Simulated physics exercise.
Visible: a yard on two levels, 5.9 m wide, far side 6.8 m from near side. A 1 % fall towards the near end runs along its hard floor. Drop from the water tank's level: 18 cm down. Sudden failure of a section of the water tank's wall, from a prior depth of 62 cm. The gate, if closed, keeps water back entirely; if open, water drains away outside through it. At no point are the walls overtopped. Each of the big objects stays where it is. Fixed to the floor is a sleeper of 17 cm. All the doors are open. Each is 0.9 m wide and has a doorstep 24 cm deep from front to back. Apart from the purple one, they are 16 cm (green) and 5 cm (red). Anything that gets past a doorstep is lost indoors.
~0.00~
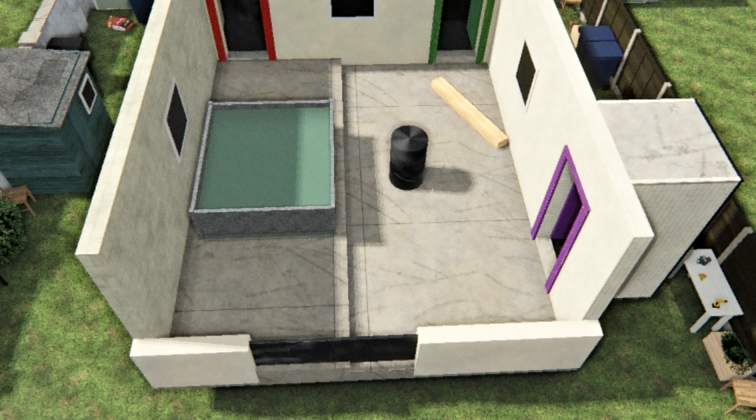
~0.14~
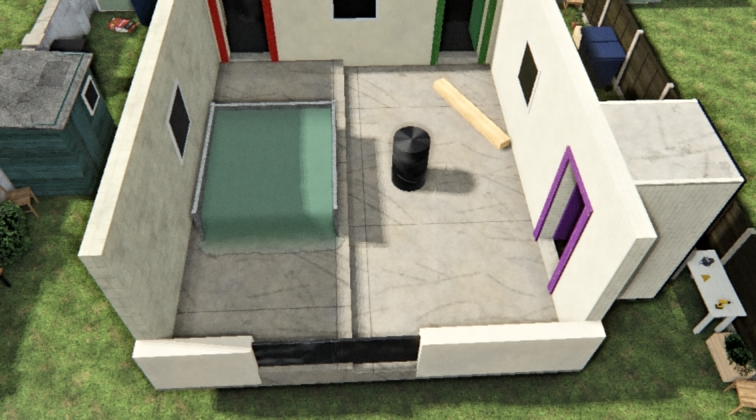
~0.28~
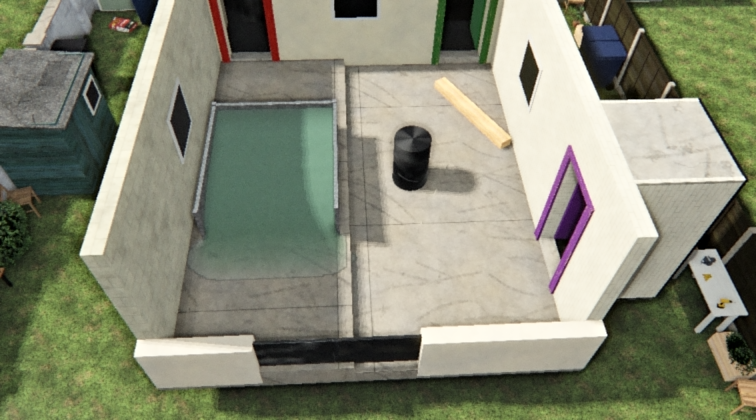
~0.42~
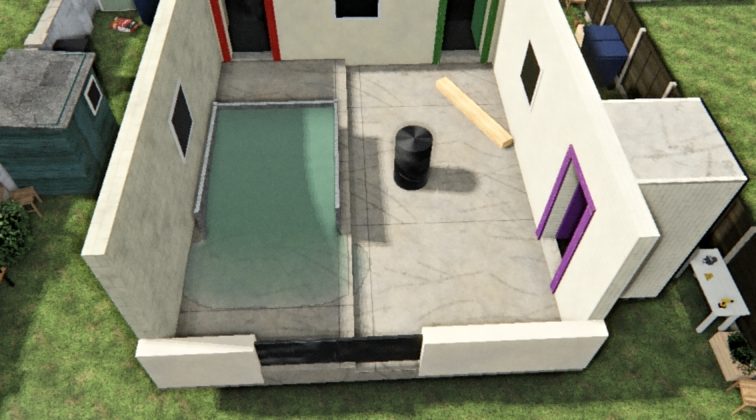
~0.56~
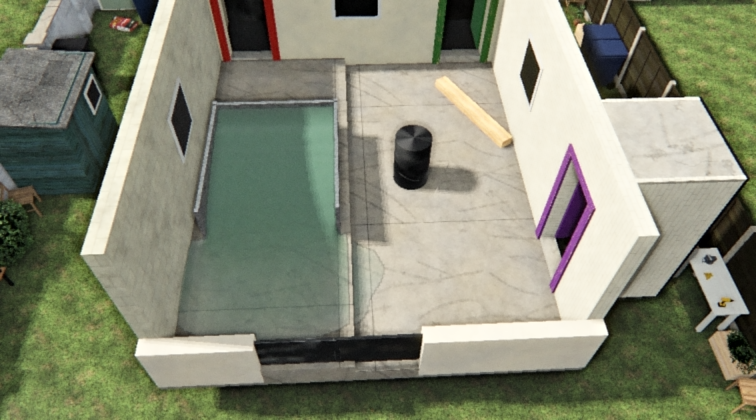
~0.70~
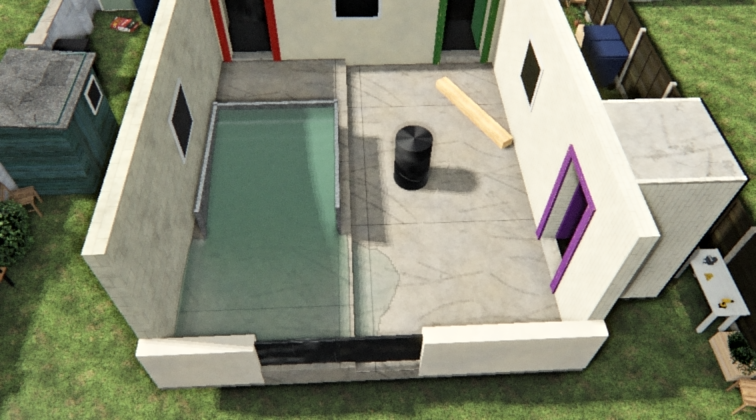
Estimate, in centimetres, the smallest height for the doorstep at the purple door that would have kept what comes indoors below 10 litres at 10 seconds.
I would say 25 cm.
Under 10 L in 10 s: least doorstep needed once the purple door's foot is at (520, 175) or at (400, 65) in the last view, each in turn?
10.0 and 15 cm.
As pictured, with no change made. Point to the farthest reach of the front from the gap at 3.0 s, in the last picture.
In the last picture, around (561, 347).
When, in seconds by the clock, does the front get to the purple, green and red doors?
The purple door at 2.6 s, the green door at 5.5 s and the red door at 4.5 s.
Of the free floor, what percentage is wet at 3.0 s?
The wet part is about 35 per cent.
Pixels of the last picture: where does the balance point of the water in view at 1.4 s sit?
Around (276, 227).
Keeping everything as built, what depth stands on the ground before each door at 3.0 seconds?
Lab note, cm: Purple 19; green 0; red 0.
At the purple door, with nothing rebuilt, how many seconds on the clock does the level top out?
I'd guess close to 4.5 seconds.
After 1.4 s water covers 25 % of the floor, deepest (52 cm) near (172, 359); it has not reached the purple door.
After 3.0 s water covers 35 % of the floor, deepest (40 cm) near (561, 347); 19 cm at the purple door, 1 litre in over its 10 cm doorstep.
After 10.0 s water covers 85 % of the floor, deepest (16 cm) near (358, 334); 9 cm at the purple door, 248 litres in over its 10 cm doorstep.
At the purple door as built, the water arrived by 2.7 s and peaked near 26 cm at 4.4 s.
With a doorstep of 22.5 cm, 27 litres would have come in within the 10 s; with 30.5 cm, 0 litres. So under 10 litres takes about 25 cm.
